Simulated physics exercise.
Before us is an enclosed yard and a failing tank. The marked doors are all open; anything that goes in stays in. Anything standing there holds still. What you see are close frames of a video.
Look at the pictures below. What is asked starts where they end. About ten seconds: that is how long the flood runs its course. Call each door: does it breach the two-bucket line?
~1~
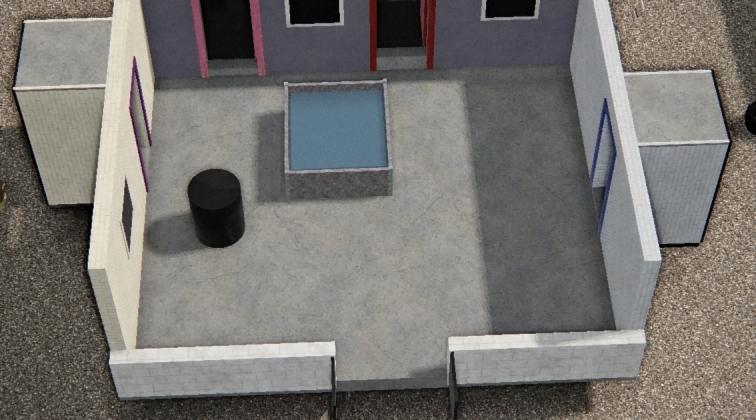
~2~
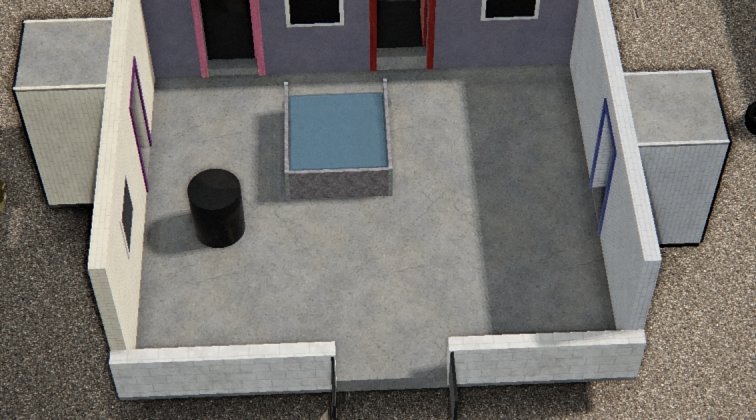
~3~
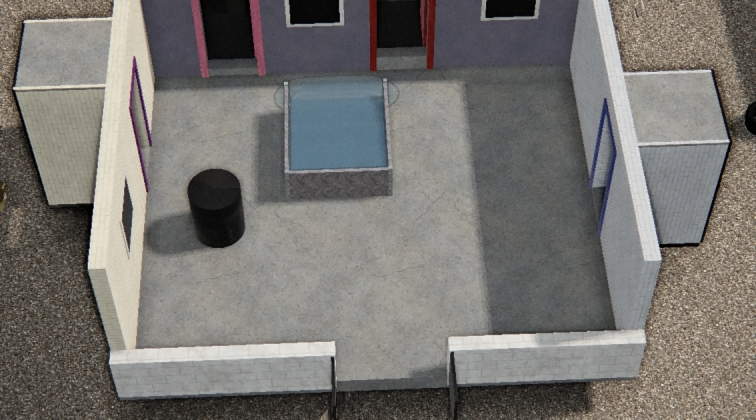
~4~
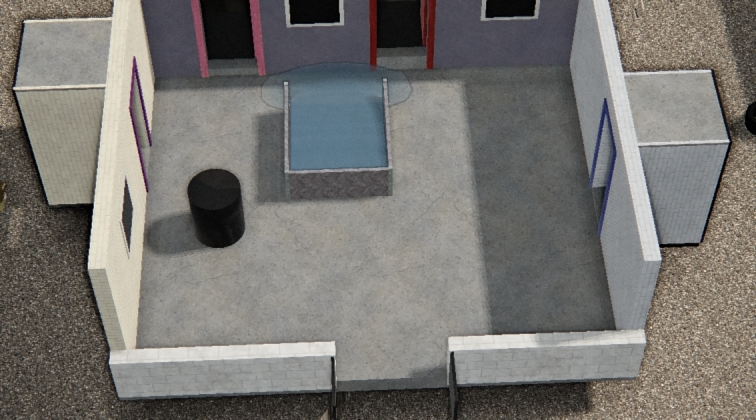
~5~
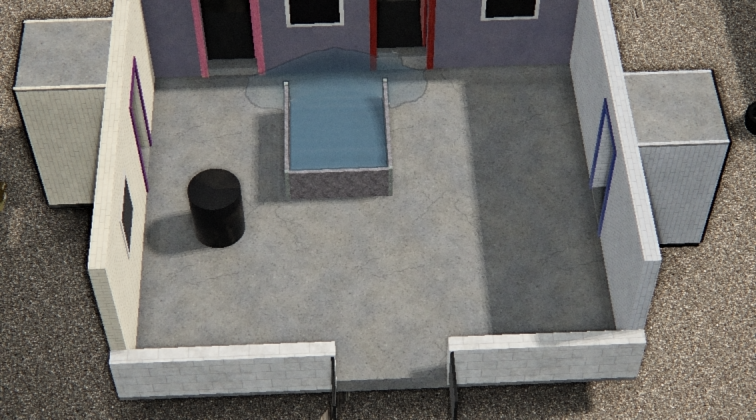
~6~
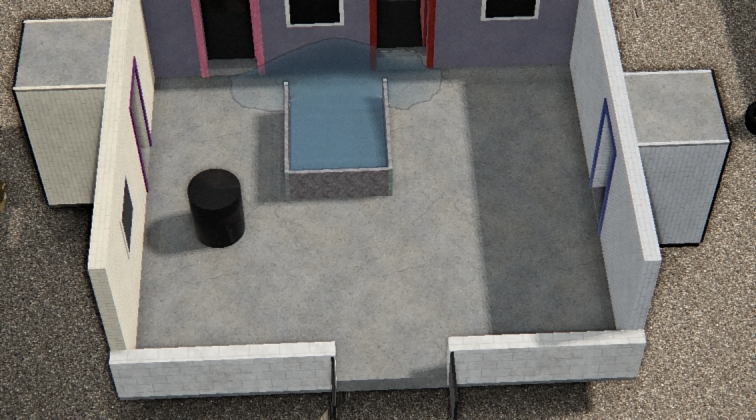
Calls: The purple door breaches it; the red door does not breach it; the blue door does not breach it; the pink door does not breach it.
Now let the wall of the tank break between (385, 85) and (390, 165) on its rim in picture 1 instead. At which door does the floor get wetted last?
I'd name the purple-painted one.
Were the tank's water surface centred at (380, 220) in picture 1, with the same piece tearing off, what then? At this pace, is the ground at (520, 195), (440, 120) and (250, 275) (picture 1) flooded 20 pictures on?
Points in turn: Not reached; inundated; not reached.
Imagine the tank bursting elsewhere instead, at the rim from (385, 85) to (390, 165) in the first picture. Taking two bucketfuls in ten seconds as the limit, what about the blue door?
Lab note: Blue door, above the mark.
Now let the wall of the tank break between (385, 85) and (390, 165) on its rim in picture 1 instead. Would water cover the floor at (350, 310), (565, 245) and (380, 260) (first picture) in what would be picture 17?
Point by point: Untouched, swamped and untouched.
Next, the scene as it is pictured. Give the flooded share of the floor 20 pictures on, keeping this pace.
Estimate: Some 40 in a hundred.
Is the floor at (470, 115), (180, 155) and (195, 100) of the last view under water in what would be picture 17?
The three points read soaked through, soaked through and soaked through.
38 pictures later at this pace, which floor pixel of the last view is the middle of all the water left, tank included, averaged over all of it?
Somewhere near (358, 181).
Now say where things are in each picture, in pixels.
The first frame shows the open tank at (337, 129) is whole and still.
In the second frame, water pours out on the open tank's far side and has run to a hidden place.
In the third frame, the front is at (394, 91), out from the gap on the open tank's far side.
In the fourth frame, the front is at (395, 72), out from the gap on the open tank's far side.
In the fifth frame, the front is at (419, 71), out from the gap on the open tank's far side.
In the sixth frame, the front is at (435, 70), out from the gap on the open tank's far side.
A moment on, water covers 15 % of the floor; the purple door not reached, the red door under two buckets in, the blue door not reached, the pink door wet at the sill, nothing in.
Next, water covers 25 % of the floor; the purple door wet at the sill, nothing in, the red door under two buckets in, the blue door not reached, the pink door wet at the sill, nothing in.
Then, water covers 40 % of the floor; the purple door over two buckets in, the red door under two buckets in, the blue door wet at the sill, nothing in, the pink door wet at the sill, nothing in.
Later, water covers 70 % of the floor; the purple door over two buckets in, the red door under two buckets in, the blue door under two buckets in, the pink door wet at the sill, nothing in.
In the end, water covers 95 % of the floor; the purple door over two buckets in, the red door under two buckets in, the blue door under two buckets in, the pink door wet at the sill, nothing in.
